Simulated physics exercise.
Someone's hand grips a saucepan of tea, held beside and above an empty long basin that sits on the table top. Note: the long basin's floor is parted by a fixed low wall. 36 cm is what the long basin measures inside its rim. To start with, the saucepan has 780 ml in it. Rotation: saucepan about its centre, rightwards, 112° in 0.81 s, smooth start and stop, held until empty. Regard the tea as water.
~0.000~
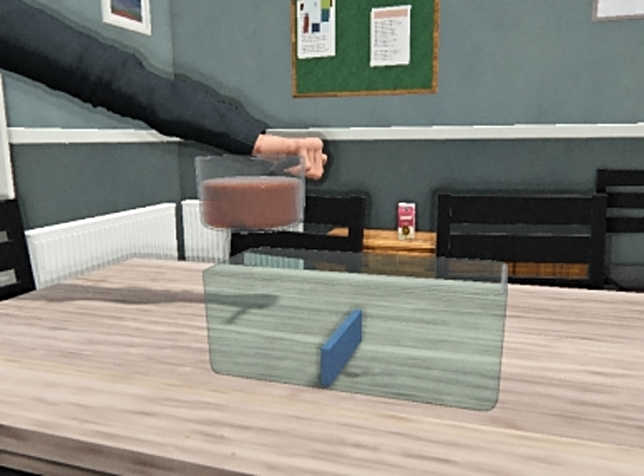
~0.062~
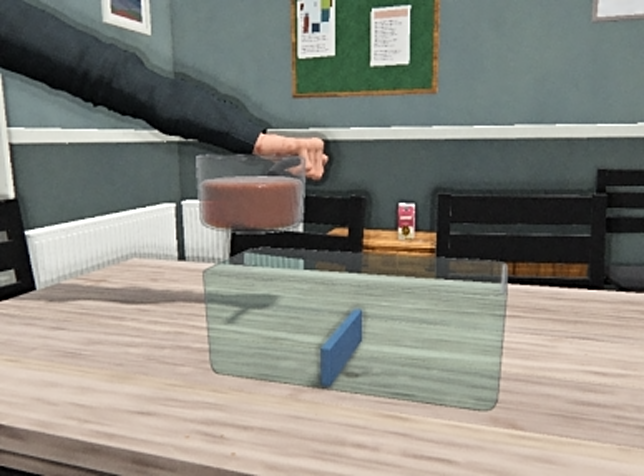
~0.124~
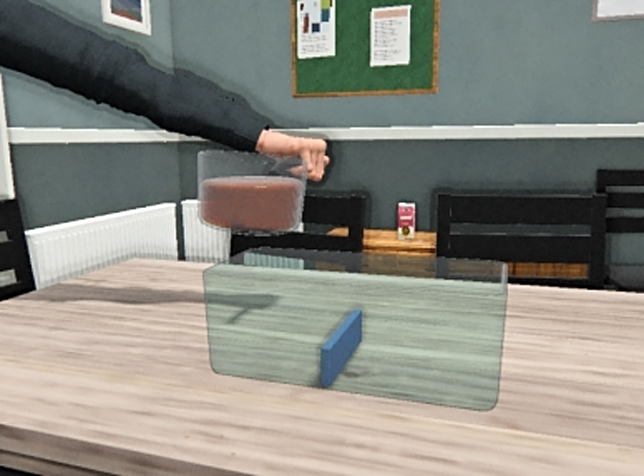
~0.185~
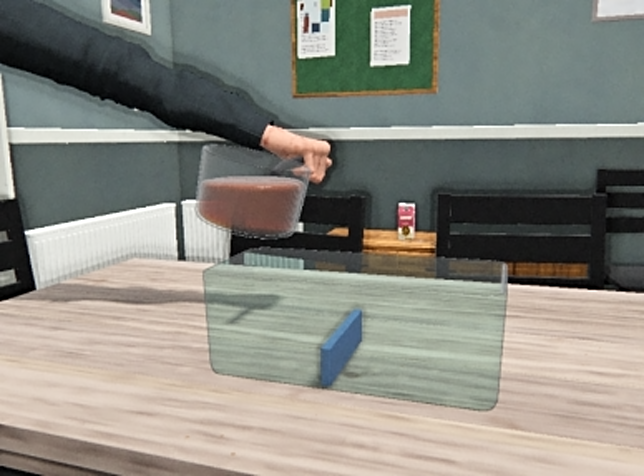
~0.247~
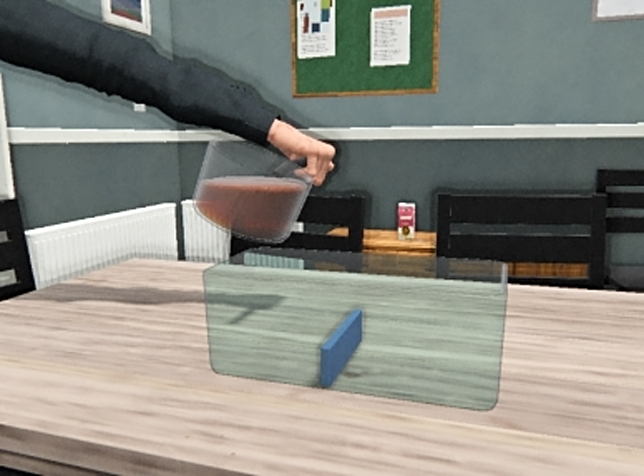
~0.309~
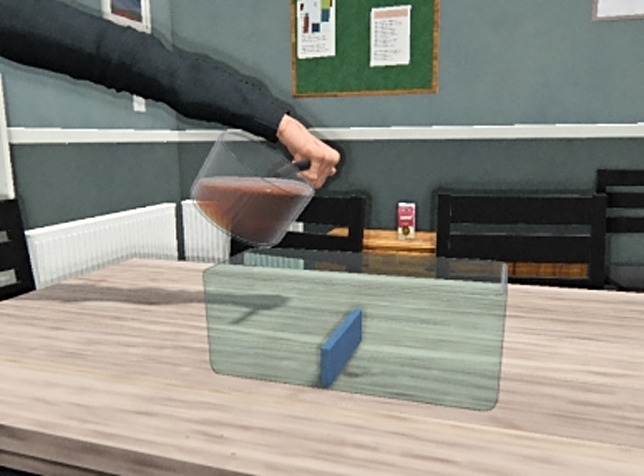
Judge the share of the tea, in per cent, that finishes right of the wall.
37 percent, roughly.
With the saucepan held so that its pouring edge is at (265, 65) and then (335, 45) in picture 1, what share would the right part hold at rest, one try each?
15 then 90 %.
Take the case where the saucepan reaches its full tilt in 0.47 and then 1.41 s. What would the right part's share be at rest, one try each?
Some 20 and 55 per cent, in that order.
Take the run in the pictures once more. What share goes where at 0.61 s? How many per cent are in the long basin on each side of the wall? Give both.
I'd say some 18 on the left and some 20 on the right.
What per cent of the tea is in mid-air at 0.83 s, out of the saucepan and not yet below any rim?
Roughly 4 %.
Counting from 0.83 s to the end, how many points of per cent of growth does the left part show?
I'd put it near 8 percent.
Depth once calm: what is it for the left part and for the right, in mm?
Depths: Left near 20 mm, right near 10 mm.
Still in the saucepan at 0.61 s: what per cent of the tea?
Close to 38 in a hundred.
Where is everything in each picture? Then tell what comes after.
Tilt 0°; pouring edge (300, 159); surface from (209, 180) to (300, 182); the long basin's rim runs from (229, 260) to (506, 279); the wall's top is at (344, 328), in the first picture.
Tilt 2°; pouring edge (301, 161); surface from (210, 180) to (301, 182), in the second picture.
Tilt 6°; pouring edge (304, 165); surface from (210, 180) to (301, 183), in the third picture.
Tilt 14°; pouring edge (306, 173); surface from (210, 181) to (303, 184), in the fourth picture.
Tilt 24°; pouring edge (309, 184); surface from (209, 181) to (307, 186), in the fifth picture.
Tilt 36°; pouring edge (309, 197); surface from (205, 179) to (311, 189), in the sixth picture.
Then, 0.61 s in, the tilt is 96° and 37 per cent is still to pour, 19 is left of the wall and 19 right of it.
Then, 0.83 s in, the tilt is 112° and 6 per cent is still to pour, 55 is left of the wall and 36 right of it.
Then, 1.06 s in, the tilt is 112° and 0 per cent is still to pour, 63 is left of the wall and 36 right of it.
Then, 1.31 s in, the tilt is 112° and 0 per cent is still to pour, 62 is left of the wall and 37 right of it.
Finally, 62 per cent lies left of the wall, 37 right of it and 1 outside.
